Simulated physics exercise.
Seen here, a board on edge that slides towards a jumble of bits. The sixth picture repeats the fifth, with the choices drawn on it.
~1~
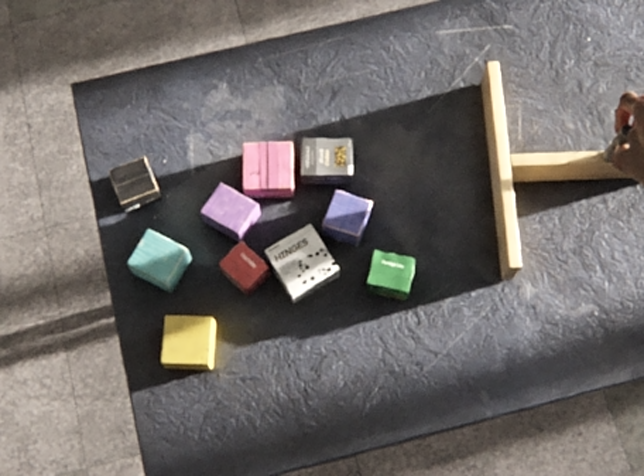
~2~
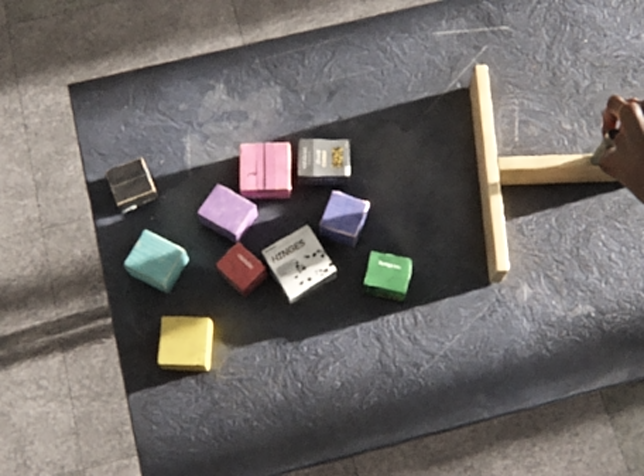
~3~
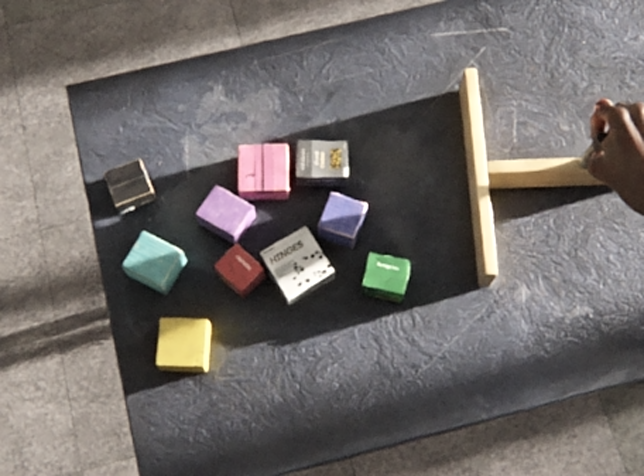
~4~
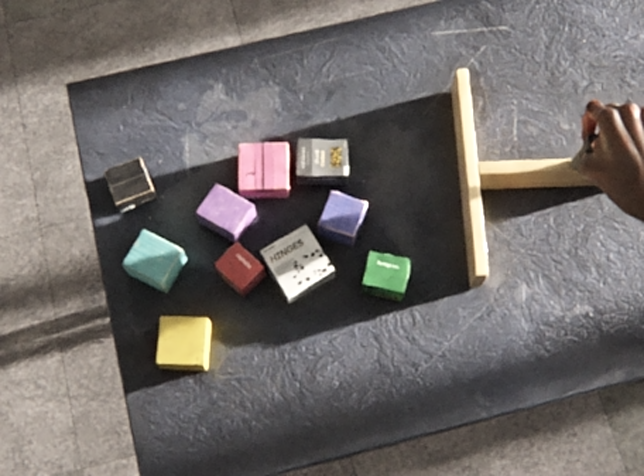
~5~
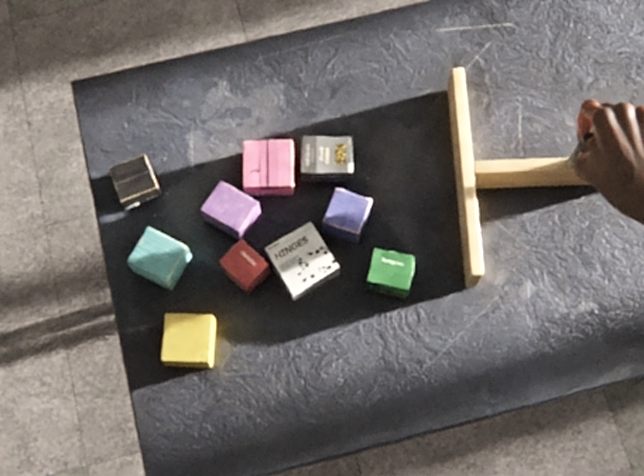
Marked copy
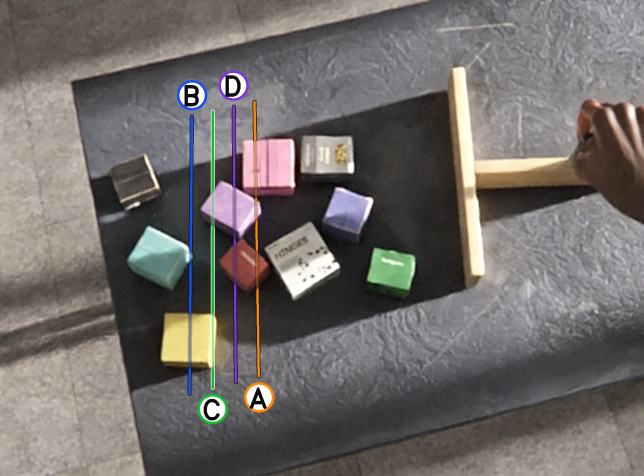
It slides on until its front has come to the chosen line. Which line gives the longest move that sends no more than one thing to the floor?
The farthest such stop is D.
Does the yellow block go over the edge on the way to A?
No.
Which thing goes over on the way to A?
It is the turquoise block.
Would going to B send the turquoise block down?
Yes.
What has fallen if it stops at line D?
It is the turquoise block.
On the marked copy, A at (257, 233); B at (191, 249); C at (213, 243); D at (235, 238).
Following D. Soon after the start, board (385, 187); green box (361, 288); black box (135, 182).
Later, board (301, 208); turquoise block (137, 265); red packet (182, 272).
In the end, board (237, 223); turquoise block over the edge; red packet (118, 287); one fallen.
As for the rest, A is within the limit but short; B drops five; C drops three.
